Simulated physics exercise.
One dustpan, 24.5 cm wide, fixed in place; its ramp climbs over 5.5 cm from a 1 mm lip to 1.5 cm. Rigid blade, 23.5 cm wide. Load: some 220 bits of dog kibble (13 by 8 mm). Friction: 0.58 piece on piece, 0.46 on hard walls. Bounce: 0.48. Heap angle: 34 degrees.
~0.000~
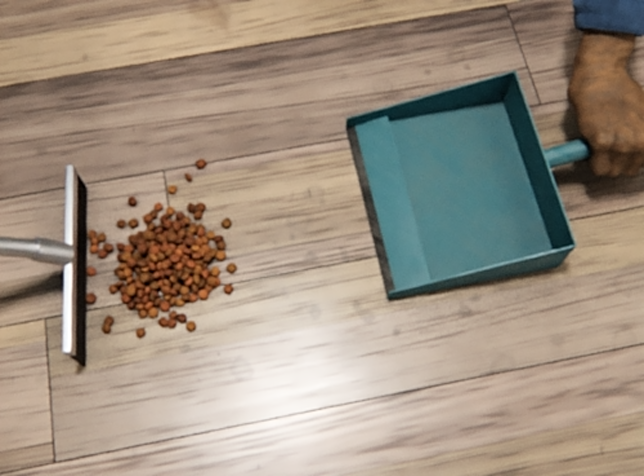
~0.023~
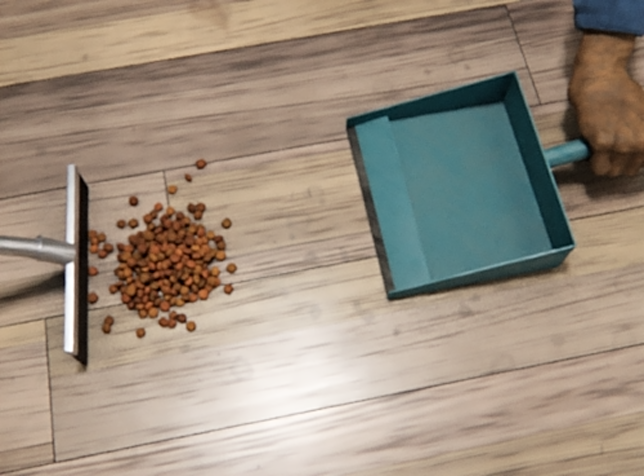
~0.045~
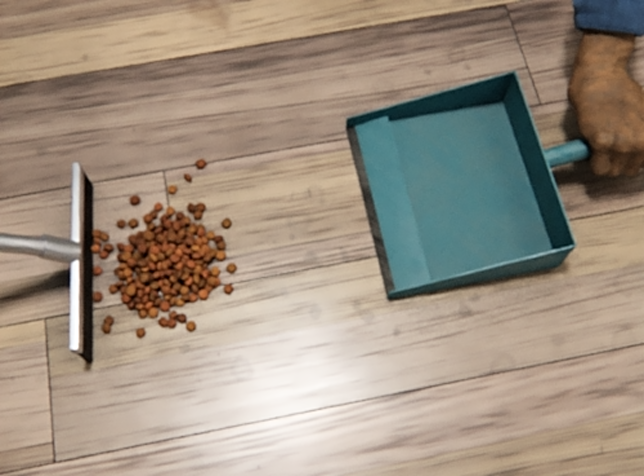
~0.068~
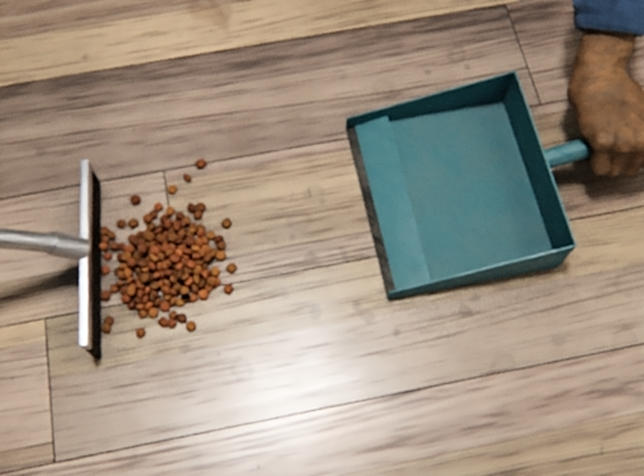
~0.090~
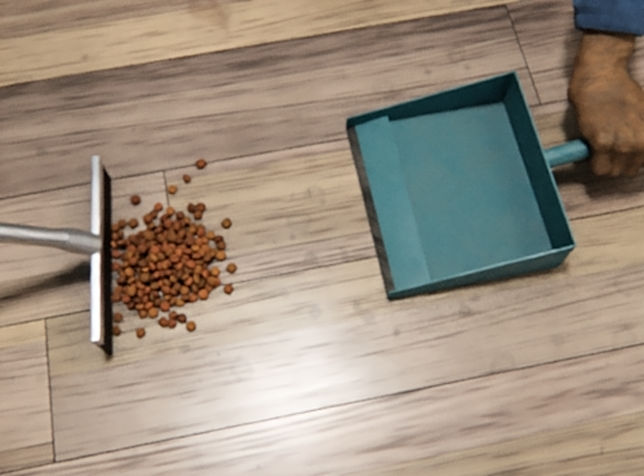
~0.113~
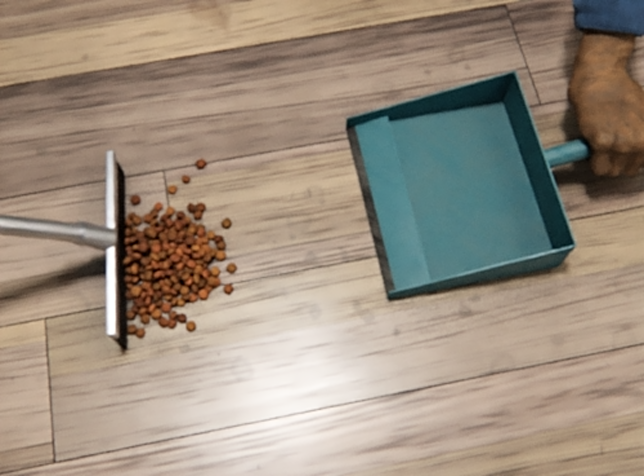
A rigid blade slides right into a pile of brown kibble, pushing its left edge.
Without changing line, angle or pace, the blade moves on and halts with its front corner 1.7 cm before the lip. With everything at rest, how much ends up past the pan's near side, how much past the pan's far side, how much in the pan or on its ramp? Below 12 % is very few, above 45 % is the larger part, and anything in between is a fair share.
Near side: Very few, far side: Very few, pan: A fair share.
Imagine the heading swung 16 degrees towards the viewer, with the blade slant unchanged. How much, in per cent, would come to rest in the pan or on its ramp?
That would give about 50 percent.
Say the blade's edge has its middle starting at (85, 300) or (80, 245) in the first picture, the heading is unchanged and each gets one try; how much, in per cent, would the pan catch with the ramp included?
The two tries give some 50 % and some 30 %.
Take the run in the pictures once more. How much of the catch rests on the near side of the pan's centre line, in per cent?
About 30 percent of it.
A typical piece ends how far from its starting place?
Roughly 26 cm.
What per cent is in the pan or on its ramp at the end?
Some 40 per cent.
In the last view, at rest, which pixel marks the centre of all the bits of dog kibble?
I'd say roughly (364, 202).
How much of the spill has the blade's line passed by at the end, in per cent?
Estimate: Near 15 %.
After 0.30 s, middle of the blade 16 cm from the lip; 0 % over the lip, far side 0 %, near side 5 %.
After 0.42 s, middle of the blade 7 cm from the lip; 0 % over the lip, far side 0 %, near side 10 %.
After 0.67 s, middle of the blade 3 cm from the lip; 40 % over the lip, far side 5 %, near side 10 %.
At rest (1.2 s), near side 10 %, far side 5 %, pan 40 %, in front of the lip or behind the blade 50 %.
